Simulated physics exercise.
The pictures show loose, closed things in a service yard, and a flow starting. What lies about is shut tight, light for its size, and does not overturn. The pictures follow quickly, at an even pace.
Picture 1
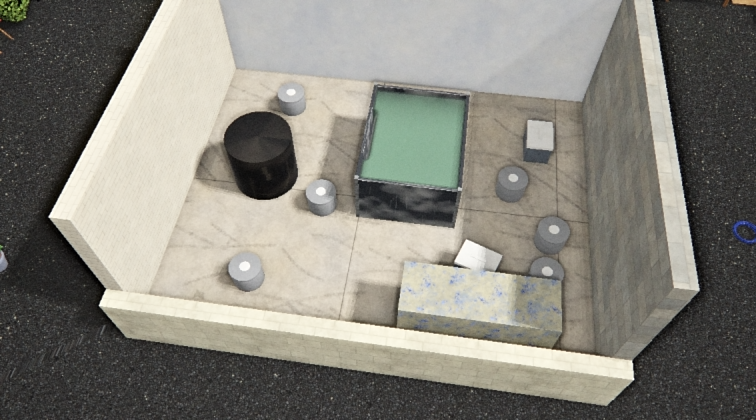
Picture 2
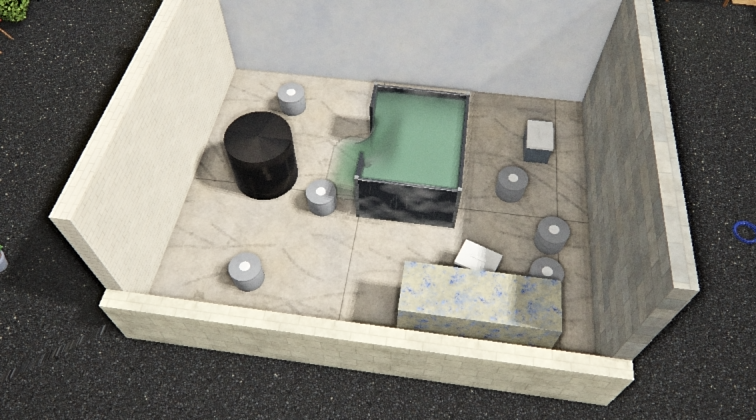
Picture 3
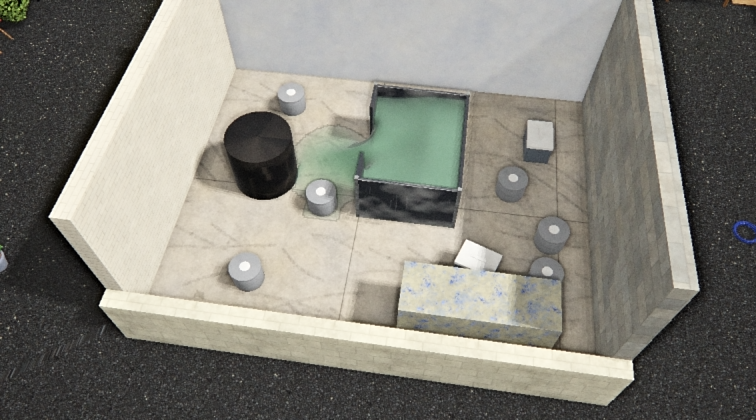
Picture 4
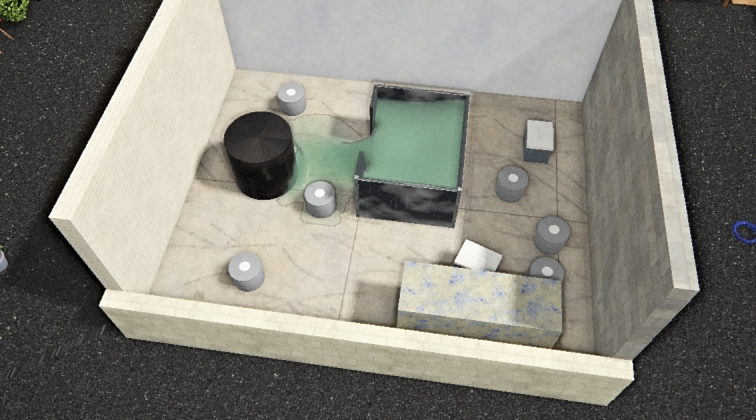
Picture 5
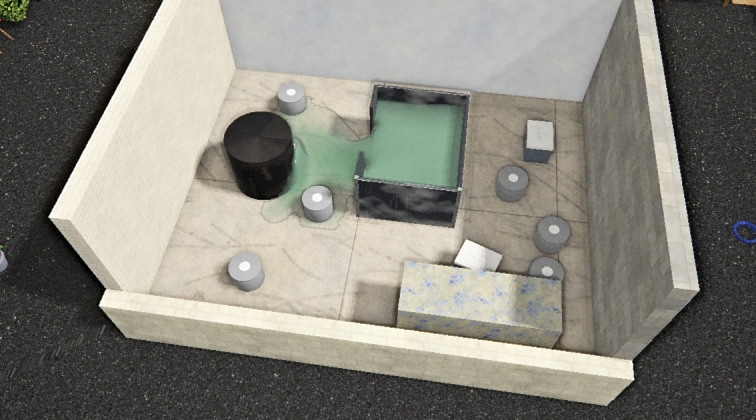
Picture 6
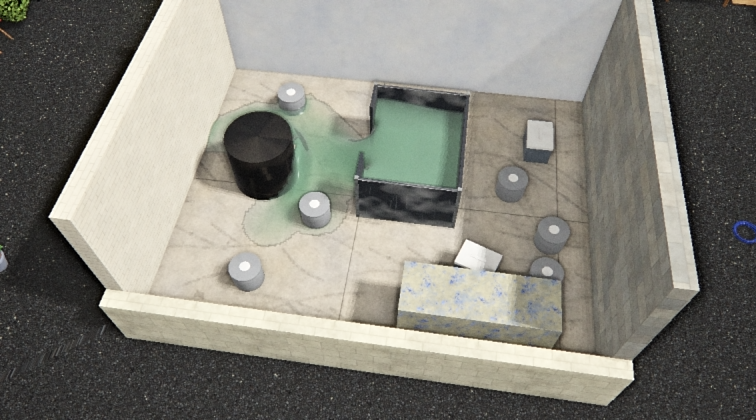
A walled yard with a pale marbled floor, set on dark asphalt, is seen from high above by a still camera. A dark-framed tank of green liquid stands near the centre, with a black cylinder to its left, a patterned block at lower right, and small grey tubs scattered around. Green liquid pours from the tank's left side, spreads around the cylinder, and nudges one tub slightly down and left.
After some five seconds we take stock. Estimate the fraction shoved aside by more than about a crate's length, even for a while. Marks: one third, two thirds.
Share: Between one and two thirds.
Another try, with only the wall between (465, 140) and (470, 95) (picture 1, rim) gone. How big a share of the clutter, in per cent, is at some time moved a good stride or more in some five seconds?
Close to 80 %.
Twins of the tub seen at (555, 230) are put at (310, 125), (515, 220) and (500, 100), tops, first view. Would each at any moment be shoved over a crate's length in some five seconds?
In that order: Pushed that far, short of that, moved that far.
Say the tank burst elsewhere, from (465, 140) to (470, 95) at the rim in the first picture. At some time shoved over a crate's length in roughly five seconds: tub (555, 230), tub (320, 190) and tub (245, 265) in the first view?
In that order: Swept aside, short of that, less than that.
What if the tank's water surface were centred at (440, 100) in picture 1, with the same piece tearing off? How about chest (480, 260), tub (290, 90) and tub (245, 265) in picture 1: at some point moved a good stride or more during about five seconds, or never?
In turn: Never so far, moved that far, shifted that much.
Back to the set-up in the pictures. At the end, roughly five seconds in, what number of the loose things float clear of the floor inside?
It comes to 2.
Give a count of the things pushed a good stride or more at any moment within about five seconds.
3 of them.
A moment on, 2 of 8 are well off their spots; 0 afloat.
Next, 3 of 8 are well off their spots; 2 afloat.
Later, 3 of 8 are well off their spots; 3 afloat.
In the end, 2 of 8 are well off their spots, and 3 have been at some point; 2 afloat.
